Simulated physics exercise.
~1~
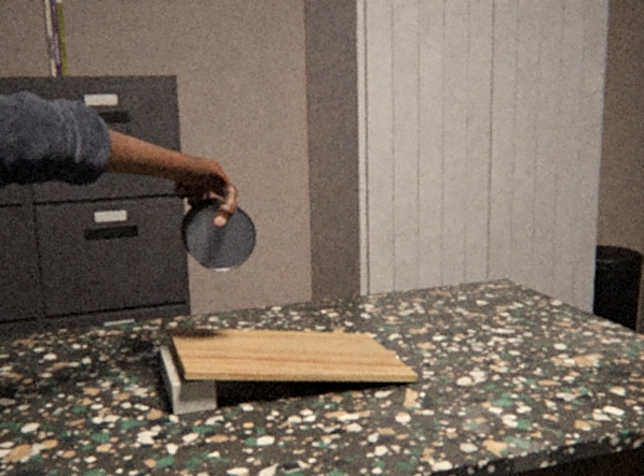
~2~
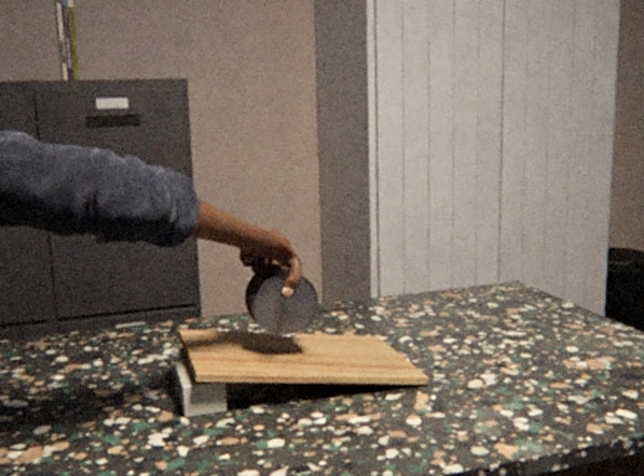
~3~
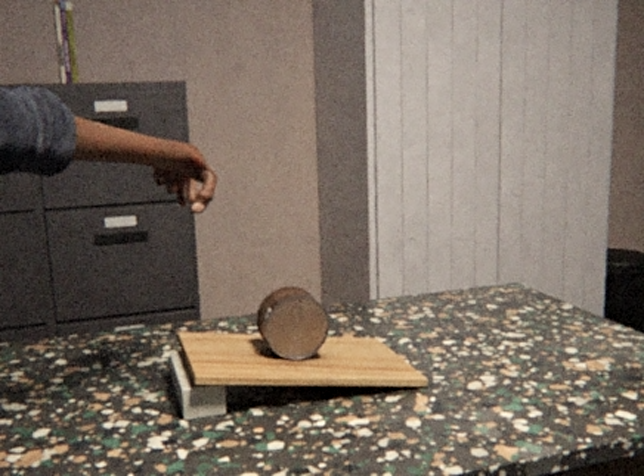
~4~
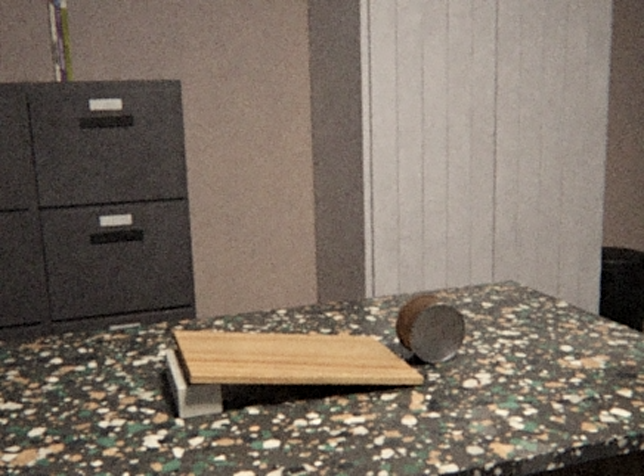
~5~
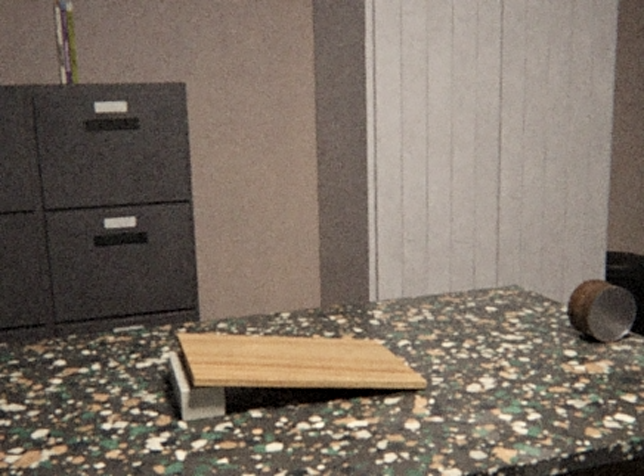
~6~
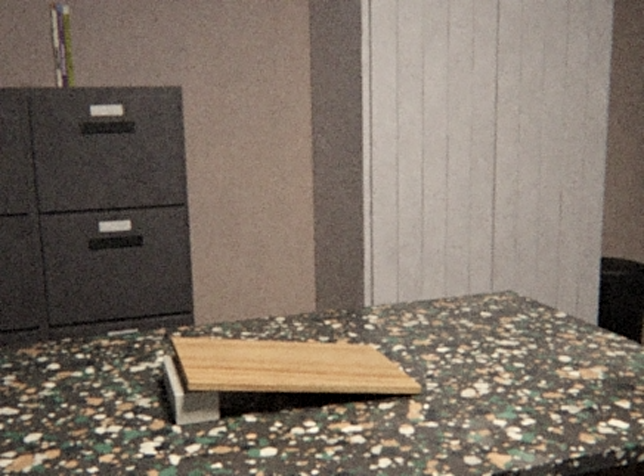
At first, a hand in a dark blue sleeve holds a round, dark tub above a wooden board that slopes down to the right on a speckled table. The hand lowers the tub onto the upper part of the board, then lets go and draws back to the left. Standing on its curved side, the brown tub travels down the slope and leaves the board at its low end. It keeps going right across the tabletop towards the far edge. Finally, the tub is out of sight, and the board remains in place.
